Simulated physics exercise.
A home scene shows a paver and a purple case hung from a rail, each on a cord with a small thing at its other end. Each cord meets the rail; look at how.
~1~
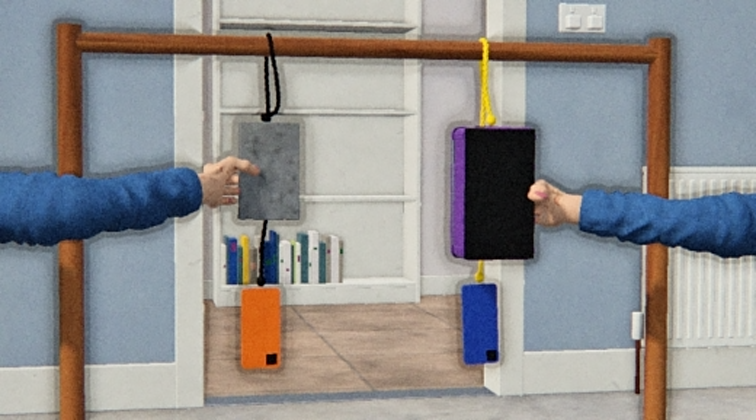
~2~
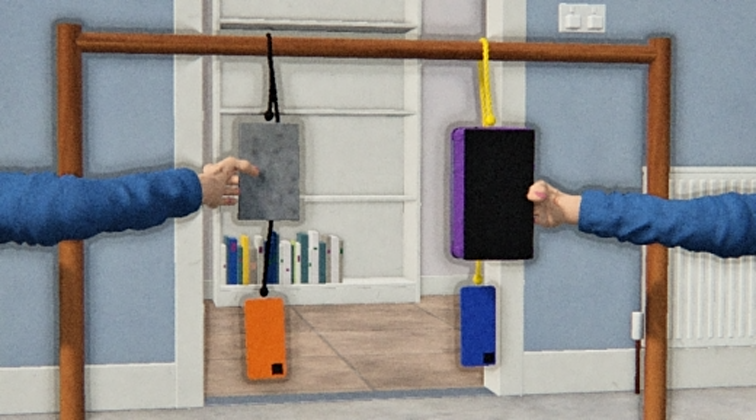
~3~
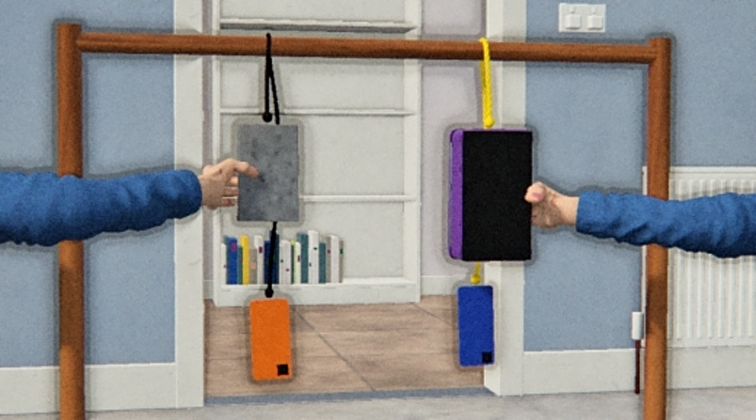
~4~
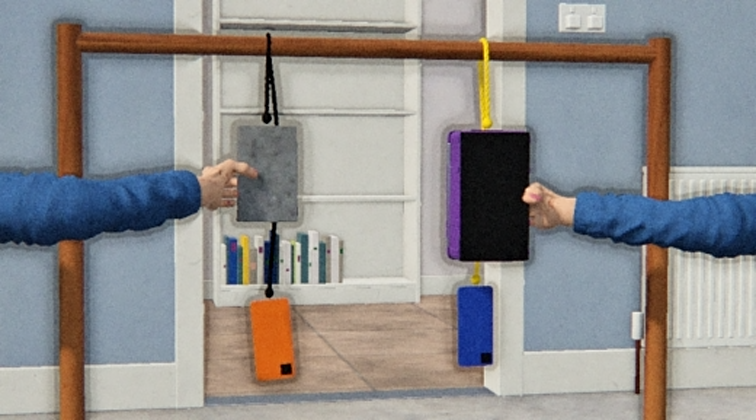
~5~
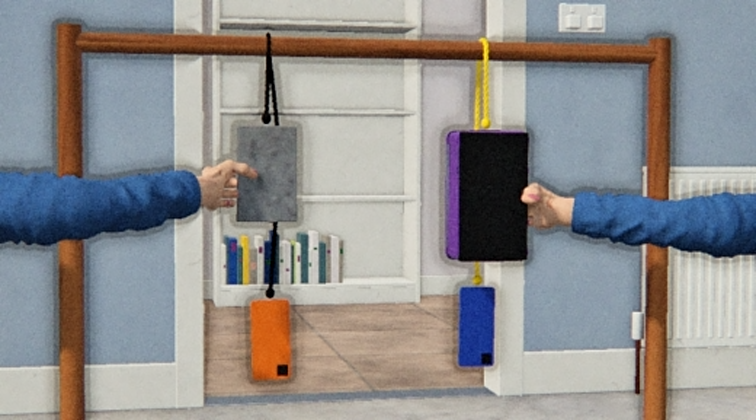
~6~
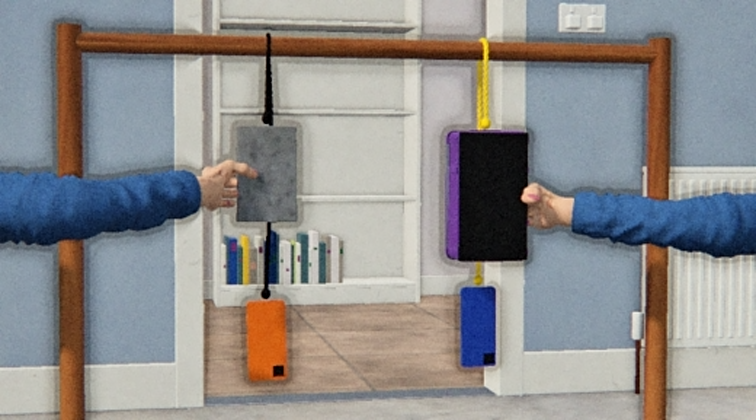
Orange and blue phones swaying slightly on cords below a grey slab and purple-black case, each touched by a blue-sleeved hand.
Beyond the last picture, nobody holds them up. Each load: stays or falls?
Result: The paver descends; the purple case descends.
Then, 0.48 s on from there, paver on the floor; purple case on the floor.
In the end, paver on the floor; purple case on the floor. The paver pulls its rope through and the purple case runs down to the floor.
